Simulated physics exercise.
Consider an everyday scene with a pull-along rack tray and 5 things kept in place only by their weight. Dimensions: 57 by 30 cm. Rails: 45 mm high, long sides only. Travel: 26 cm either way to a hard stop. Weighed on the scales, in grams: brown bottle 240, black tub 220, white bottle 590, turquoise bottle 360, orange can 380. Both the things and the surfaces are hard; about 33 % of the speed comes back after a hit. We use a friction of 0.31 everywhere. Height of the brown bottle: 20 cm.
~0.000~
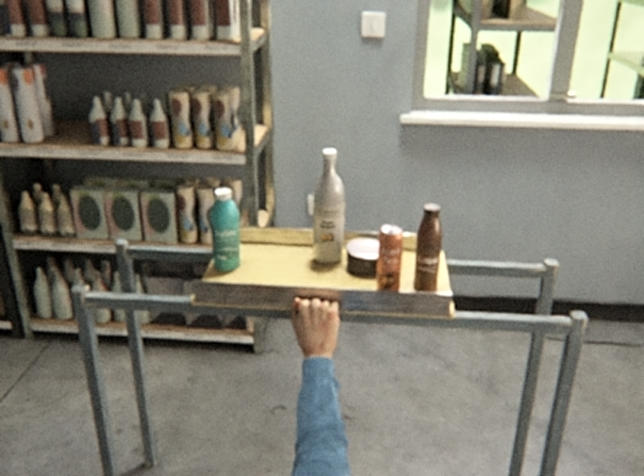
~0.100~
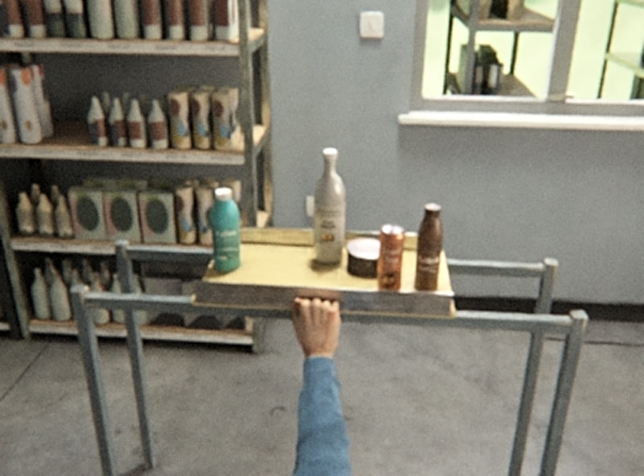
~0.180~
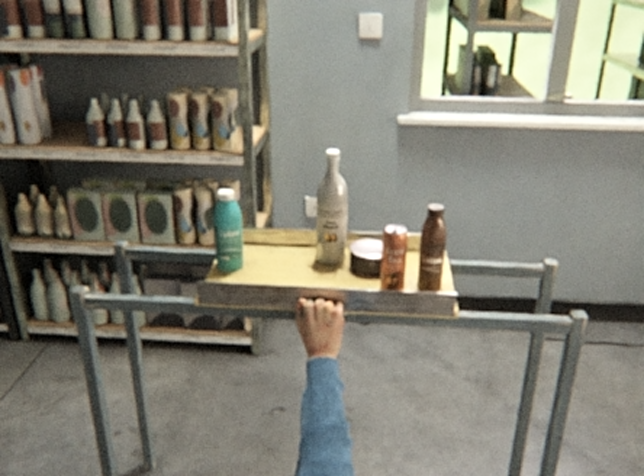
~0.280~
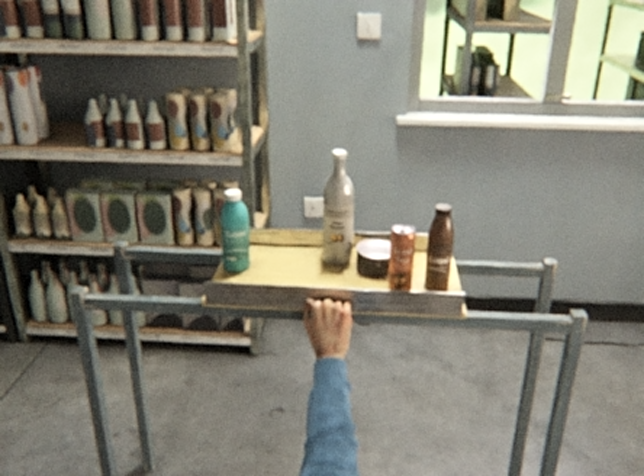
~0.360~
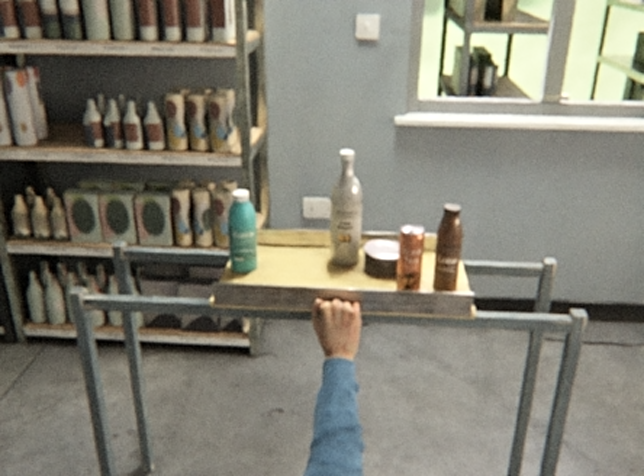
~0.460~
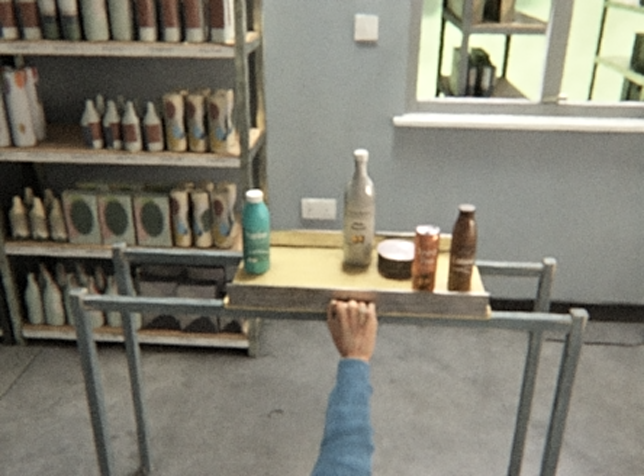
In a storeroom with stocked shelves, a hand grips the front edge of a tray holding four bottles and cans and a black tub on metal rails, and slides it slowly, then slightly faster, to the right.
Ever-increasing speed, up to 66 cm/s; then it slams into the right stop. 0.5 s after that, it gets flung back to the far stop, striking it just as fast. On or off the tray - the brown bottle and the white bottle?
Brown bottle: Off; white bottle: On.
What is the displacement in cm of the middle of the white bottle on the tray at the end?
Net shift near 0 cm.
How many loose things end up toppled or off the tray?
Total: 1.
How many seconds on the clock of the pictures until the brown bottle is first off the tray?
I'd say around the 1.0 s mark.
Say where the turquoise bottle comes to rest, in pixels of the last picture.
Around (118, 227).
By 1.16 s, tray 26 cm right; brown bottle now off the tray; white bottle 5 cm from its spot near (456, 211); black tub 6 cm from its spot.
By 1.76 s, tray 22 cm right; white bottle 5 cm from its spot near (440, 211); black tub 6 cm from its spot; turquoise bottle 6 cm from its spot.
By 2.86 s, tray 24 cm left; white bottle 5 cm from its spot near (253, 204); black tub 6 cm from its spot; turquoise bottle 6 cm from its spot.
When it is over (4.4 s), off the tray, brown bottle; the other 4 within 5 cm of the start. In the last view, white bottle near (224, 203).
